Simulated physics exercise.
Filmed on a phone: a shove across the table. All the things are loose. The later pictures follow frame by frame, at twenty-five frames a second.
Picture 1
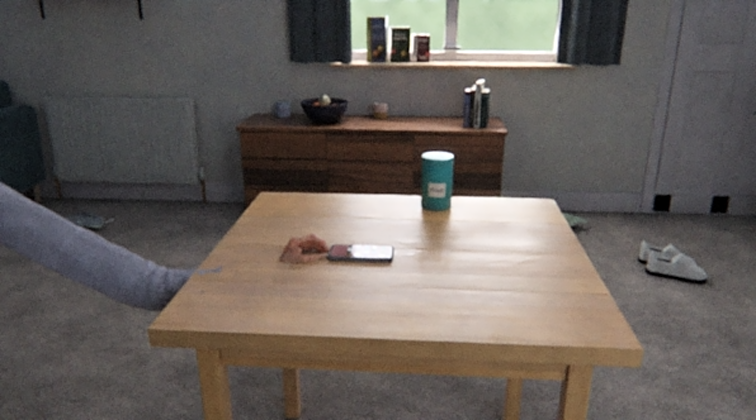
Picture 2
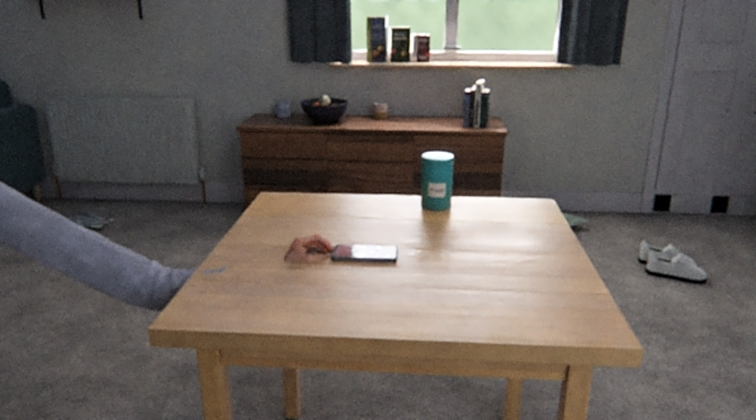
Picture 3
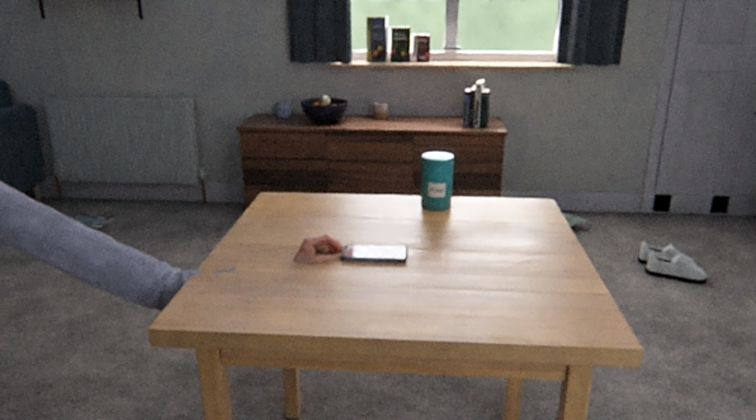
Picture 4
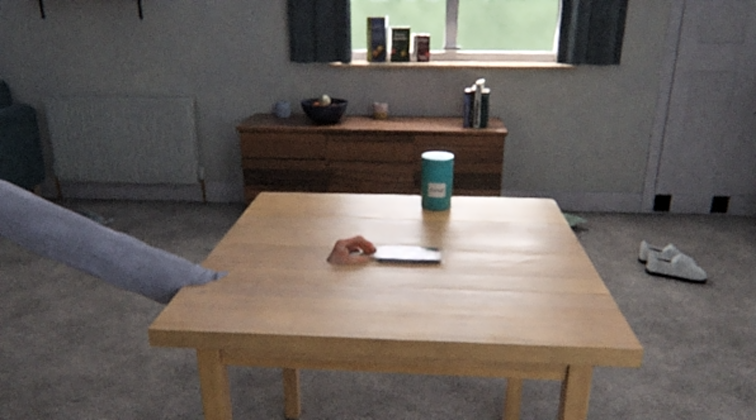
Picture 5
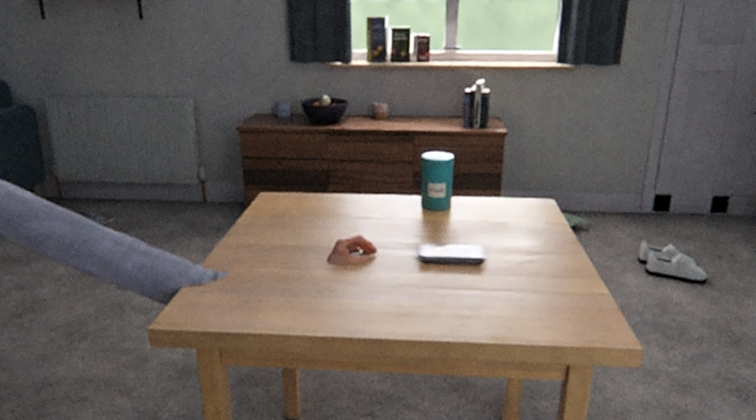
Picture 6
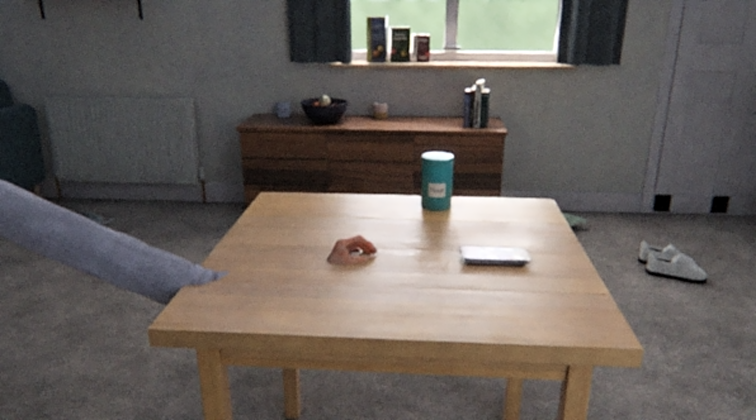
A hand pushing a grey phone to the right across a wooden table, then staying behind as the phone slides on.
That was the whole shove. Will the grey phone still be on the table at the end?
The grey phone drops to the floor.
Then, 0.20 s after the last picture, grey phone now off the table.
Then, 0.40 s after the last picture, things are still on the move.
By the end, off the table, grey phone.
